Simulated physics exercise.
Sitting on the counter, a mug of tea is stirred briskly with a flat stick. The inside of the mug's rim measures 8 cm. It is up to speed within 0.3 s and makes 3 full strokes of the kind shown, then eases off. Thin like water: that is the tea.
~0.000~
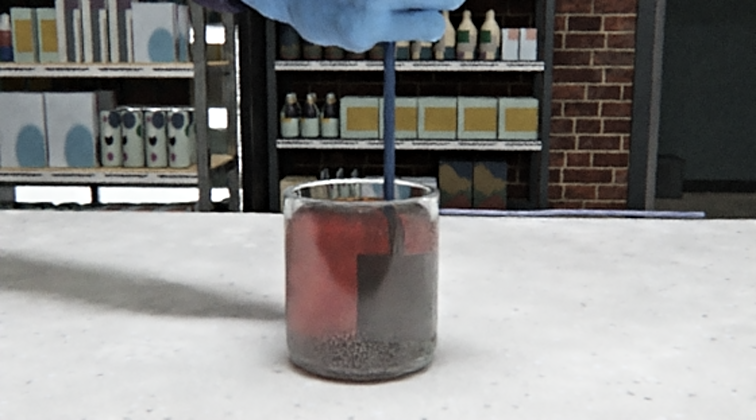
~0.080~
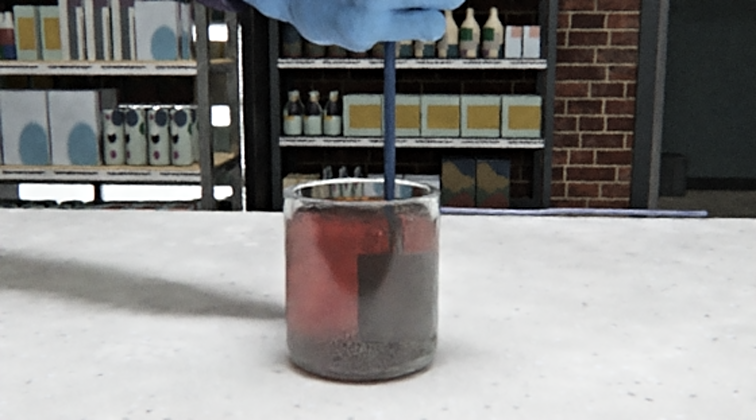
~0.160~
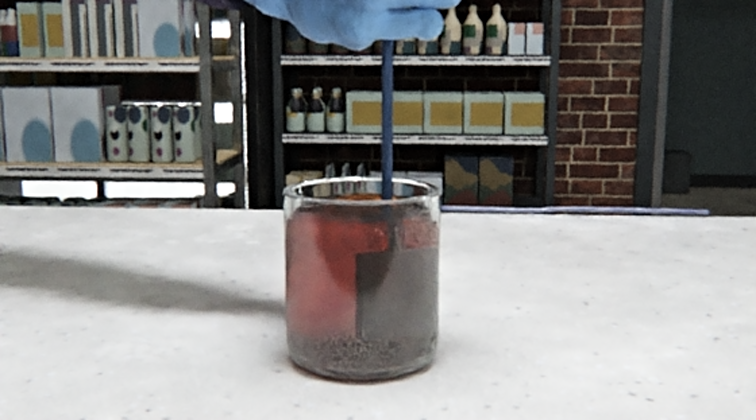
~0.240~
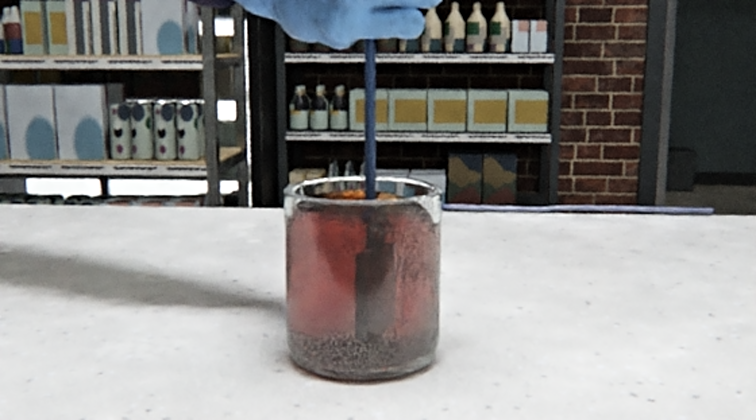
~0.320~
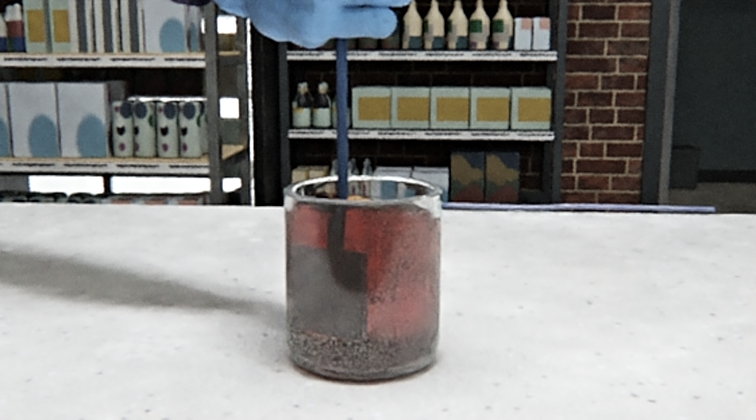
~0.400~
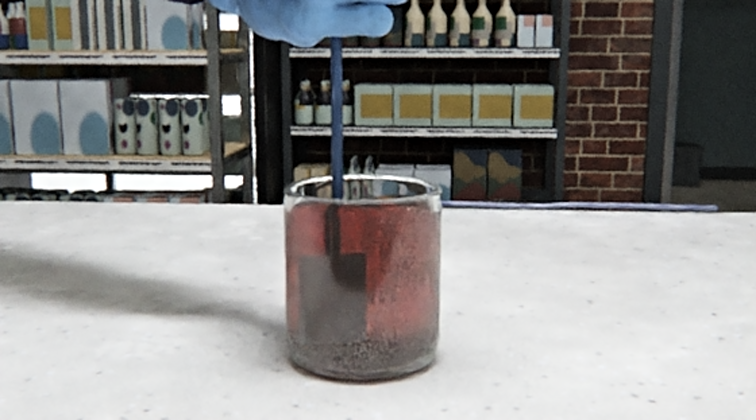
The clip opens on a clear glass of reddish liquid on a pale speckled counter, a blue-gloved hand above it holding a thin blue stick upright toward the right side. The hand holds nearly still, then sweeps the stick leftward through the liquid, and the dark patch inside shifts left too.
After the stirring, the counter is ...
It is still dry.
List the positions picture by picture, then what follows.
The stem is at (389, 86); surface from (290, 208) to (434, 210); the rim runs from (288, 194) to (436, 196), in the first picture.
The stem is at (390, 86); surface from (292, 209) to (435, 212), in the second picture.
The stem is at (387, 84); surface from (291, 207) to (435, 210), in the third picture.
The stem is at (370, 82); surface from (292, 203) to (434, 215), in the fourth picture.
The stem is at (342, 82); surface from (292, 201) to (436, 210), in the fifth picture.
The stem is at (336, 82); surface from (293, 202) to (436, 203), in the sixth picture.
Then, 0.70 s in, 0 ml is over the rim.
Then, 1.00 s in, 0 ml is over the rim.
Then, 1.31 s in, 0 ml is over the rim.
Then, 1.61 s in, 0 ml is over the rim.
Finally, 0 ml is over the rim.
